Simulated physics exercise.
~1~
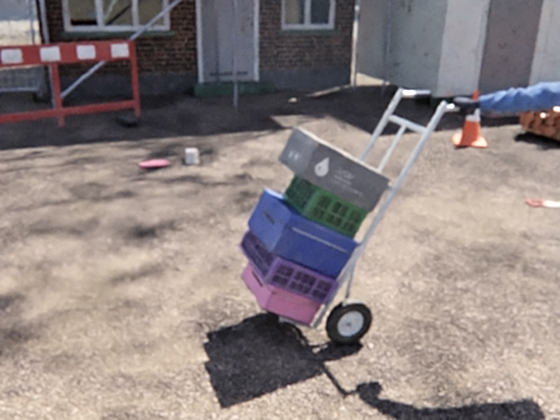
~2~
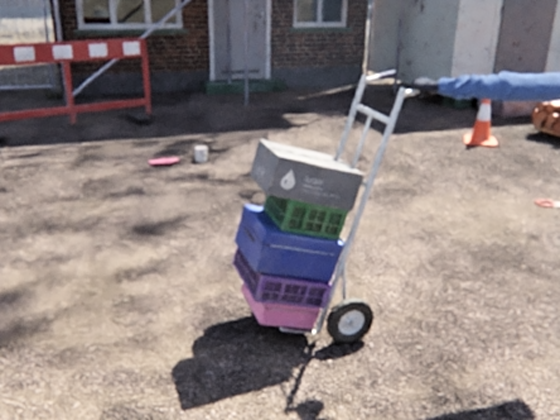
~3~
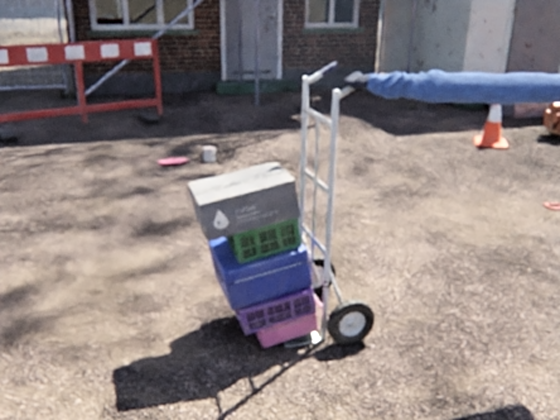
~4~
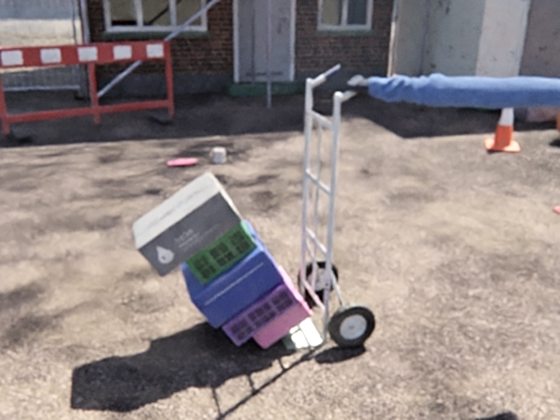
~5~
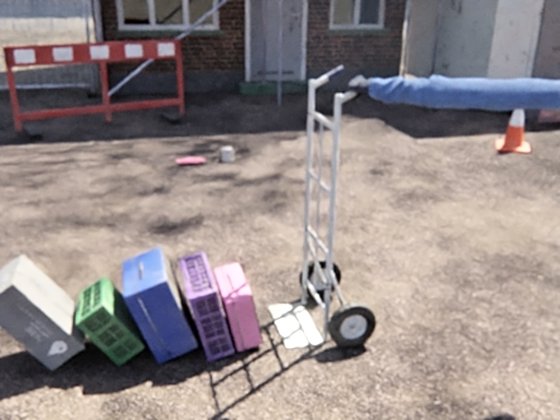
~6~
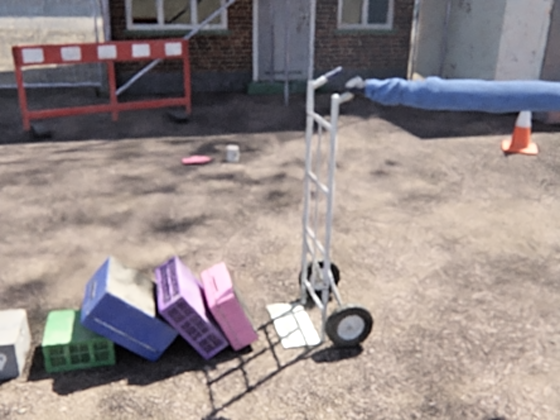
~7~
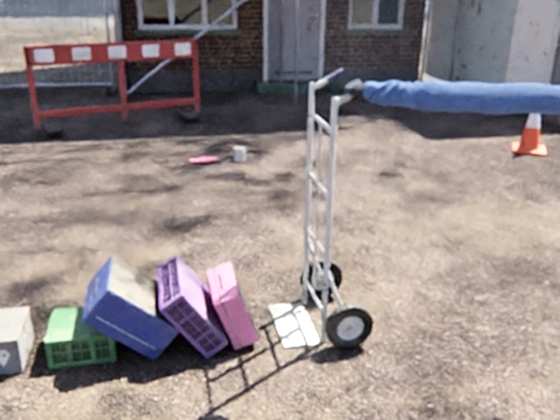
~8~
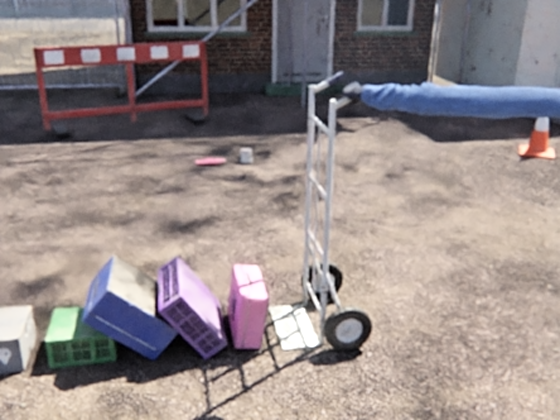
At the start, a white sack truck leans back to the right on gravel, a blue-sleeved arm at its handles, carrying a grey box, a green crate, a blue toolbox, a purple crate and a pink toolbox. The arm swings the truck upright, and it stops there. The stack keeps tipping left as one slanted column, then topples off and spreads across the ground. The pieces settle in a leaning row, with the grey box farthest left. Finally, the pink toolbox rocks back to stand on end beside the toe plate, while the truck stays upright, still held.
